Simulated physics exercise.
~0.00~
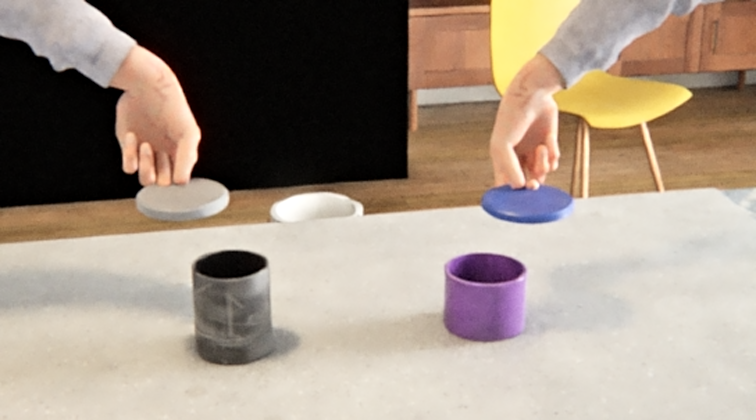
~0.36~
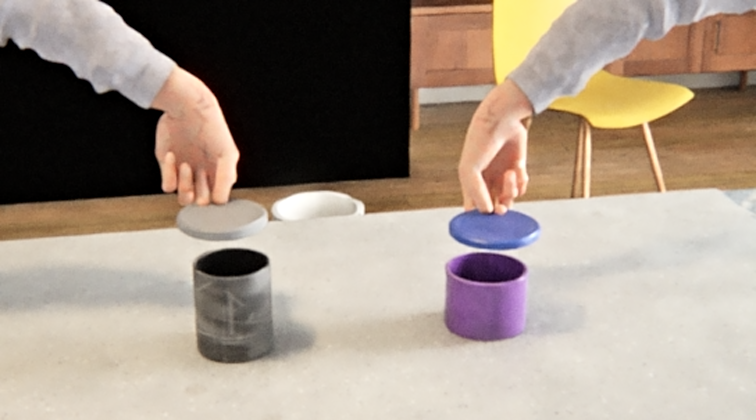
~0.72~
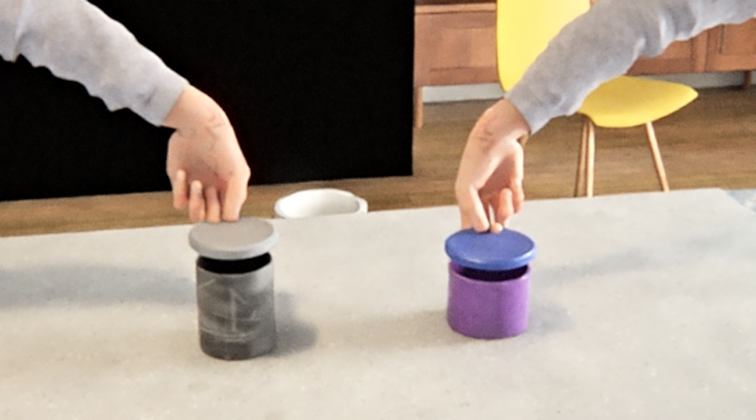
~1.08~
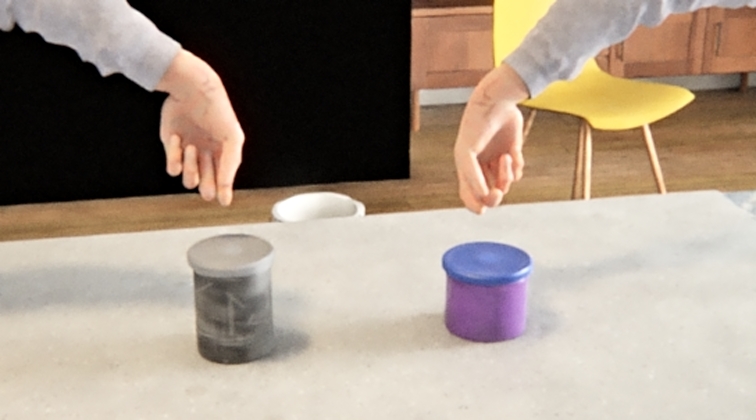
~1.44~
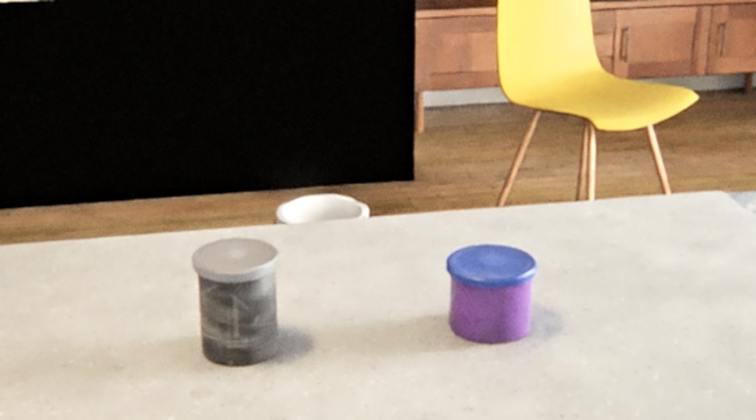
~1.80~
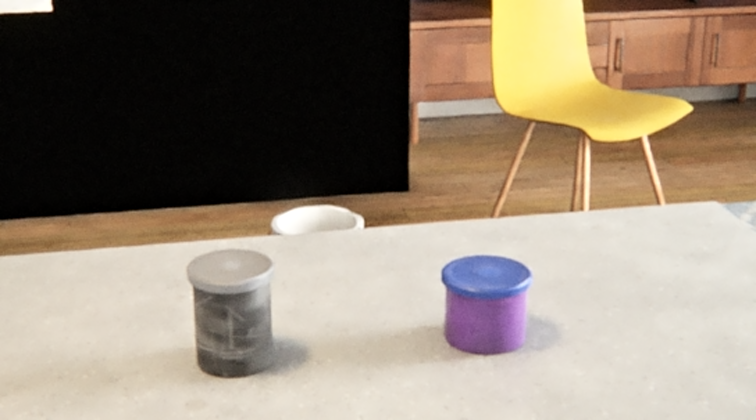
On a pale tabletop in a room with a yellow chair, two hands lower a grey disc onto a dark cup at left and a blue lid onto a purple beaker at right, then let go and withdraw, leaving both resting on the rims.
